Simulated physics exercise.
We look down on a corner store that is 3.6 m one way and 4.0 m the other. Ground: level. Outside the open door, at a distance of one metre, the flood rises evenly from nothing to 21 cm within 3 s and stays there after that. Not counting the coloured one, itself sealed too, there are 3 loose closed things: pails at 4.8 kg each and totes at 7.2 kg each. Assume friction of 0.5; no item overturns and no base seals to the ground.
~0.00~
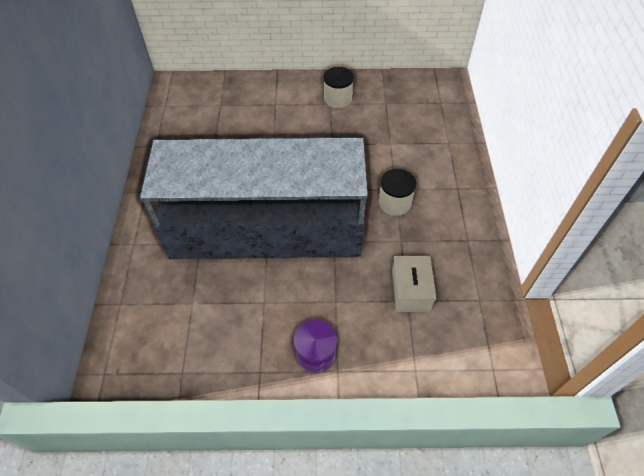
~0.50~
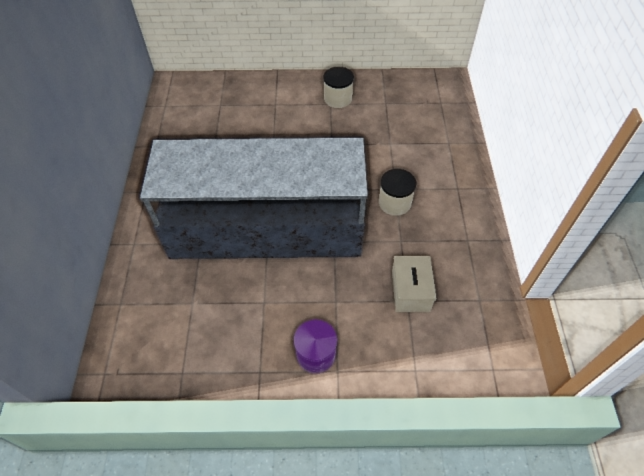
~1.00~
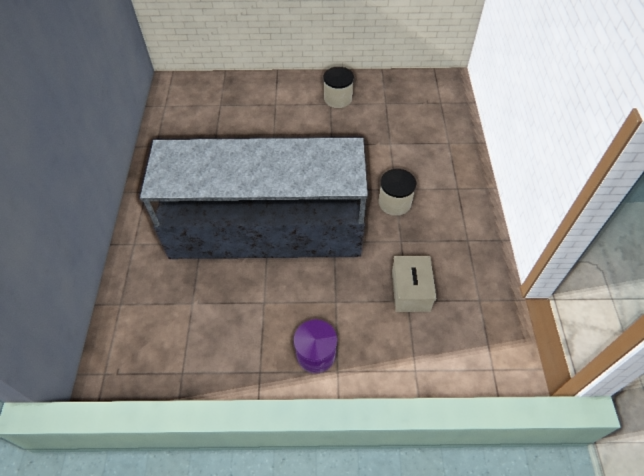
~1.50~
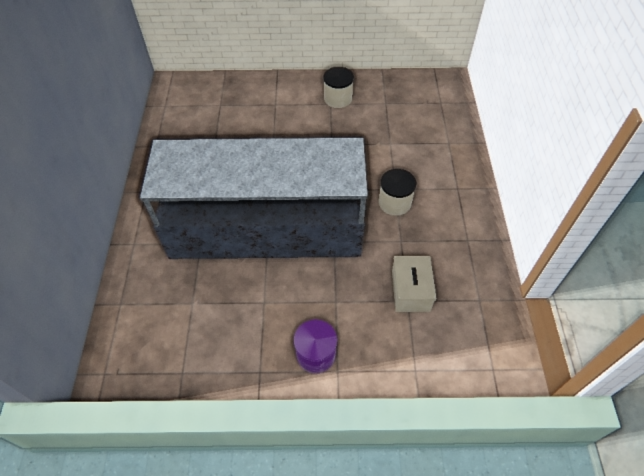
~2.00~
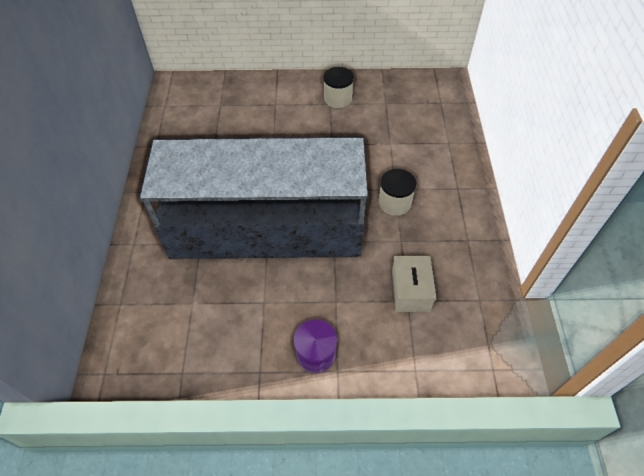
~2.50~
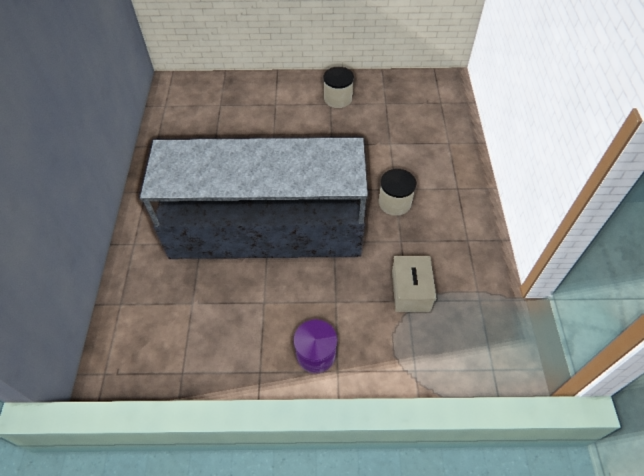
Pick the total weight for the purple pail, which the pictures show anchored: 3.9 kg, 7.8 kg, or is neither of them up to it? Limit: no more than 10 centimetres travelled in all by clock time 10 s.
Neither is up to it.
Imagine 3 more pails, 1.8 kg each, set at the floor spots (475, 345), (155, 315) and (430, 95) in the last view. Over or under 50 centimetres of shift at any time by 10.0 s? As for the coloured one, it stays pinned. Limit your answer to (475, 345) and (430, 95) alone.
In the order given, beyond the mark and then within the mark.
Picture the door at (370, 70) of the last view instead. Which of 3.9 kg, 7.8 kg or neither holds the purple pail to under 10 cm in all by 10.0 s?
Under that setup, neither option succeeds.
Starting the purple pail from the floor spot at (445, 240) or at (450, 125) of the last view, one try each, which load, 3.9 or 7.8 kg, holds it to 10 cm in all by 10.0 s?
In turn: Either load holds; the smaller is enough.
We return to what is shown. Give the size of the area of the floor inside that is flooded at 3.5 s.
The covered patch comes to about 3.0 m2.
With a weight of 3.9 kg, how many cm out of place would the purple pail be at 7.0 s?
Roughly 200 cm.
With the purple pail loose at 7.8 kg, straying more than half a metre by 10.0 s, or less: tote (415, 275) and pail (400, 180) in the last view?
So that's further for the first and not as far for the second.
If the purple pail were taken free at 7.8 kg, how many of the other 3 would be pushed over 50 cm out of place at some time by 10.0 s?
The number is 1.
After 3.5 s the purple pail would be 10 cm from its start with 3.9 kg and 0 cm from its start with 7.8 kg; 5 cm of water round it then.
After 4.5 s the purple pail would be 111 cm from its start with 3.9 kg and 51 cm from its start with 7.8 kg; 6 cm of water round it then.
After 7.0 s the purple pail would be 216 cm from its start with 3.9 kg and 153 cm from its start with 7.8 kg; 14 cm of water round it then.
After 10.0 s the purple pail would be 325 cm from its start with 3.9 kg and 264 cm from its start with 7.8 kg; 4 cm of water round it then.
